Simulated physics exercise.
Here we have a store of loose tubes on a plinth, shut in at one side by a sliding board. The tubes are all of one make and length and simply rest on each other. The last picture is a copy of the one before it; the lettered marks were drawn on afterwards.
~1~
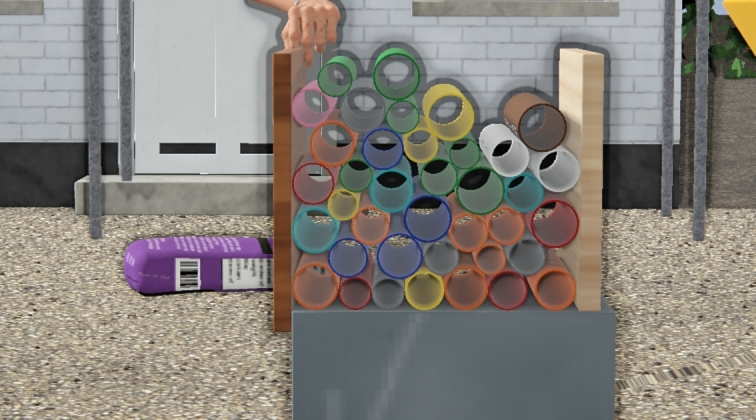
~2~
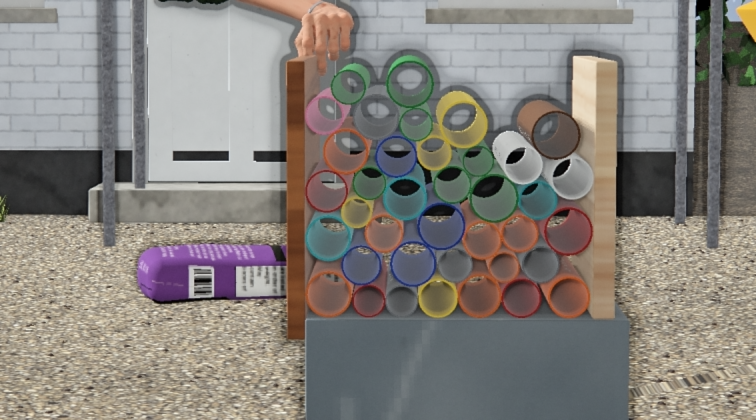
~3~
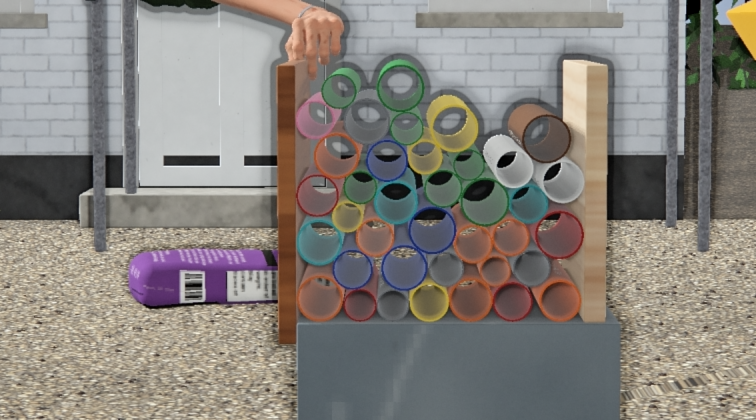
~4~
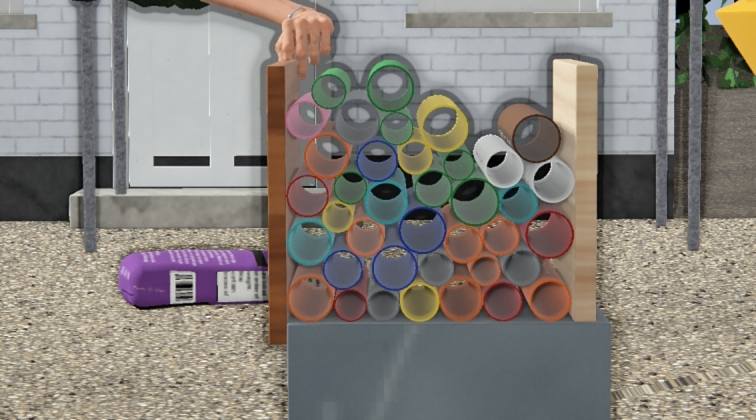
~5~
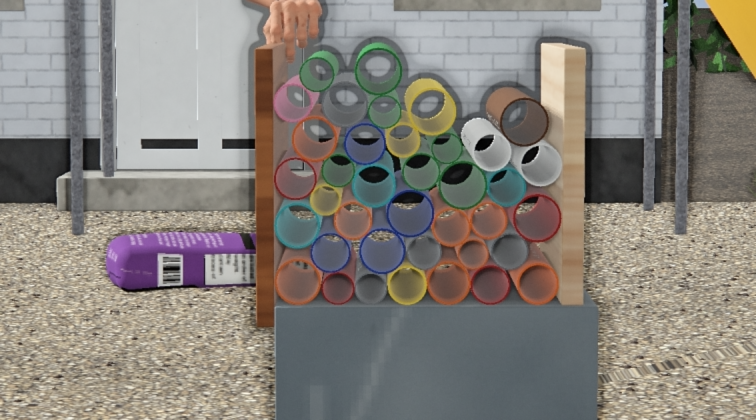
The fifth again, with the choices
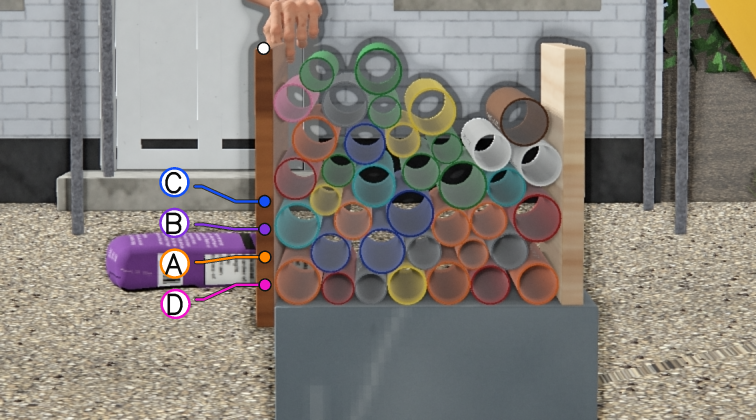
A hand resting on the top of a wooden side board beside stacked colourful tubes, all staying still as the view shifts slightly.
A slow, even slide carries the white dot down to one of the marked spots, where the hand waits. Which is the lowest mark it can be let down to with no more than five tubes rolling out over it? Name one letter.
At most to C.
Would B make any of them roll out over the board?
Yes.
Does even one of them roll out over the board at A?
At A: Yes.
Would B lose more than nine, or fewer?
It loses fewer than nine.
On the marked copy, A at (265, 257); B at (265, 230); C at (265, 201); D at (265, 285); the white dot at (264, 49).
Following C. Soon after the start, top of the board (273, 120).
Later, top of the board (274, 199).
In the end, top of the board (274, 201), four out over the board.
As for the rest, A more than five out over the board; B six out over the board; D more than five out over the board.
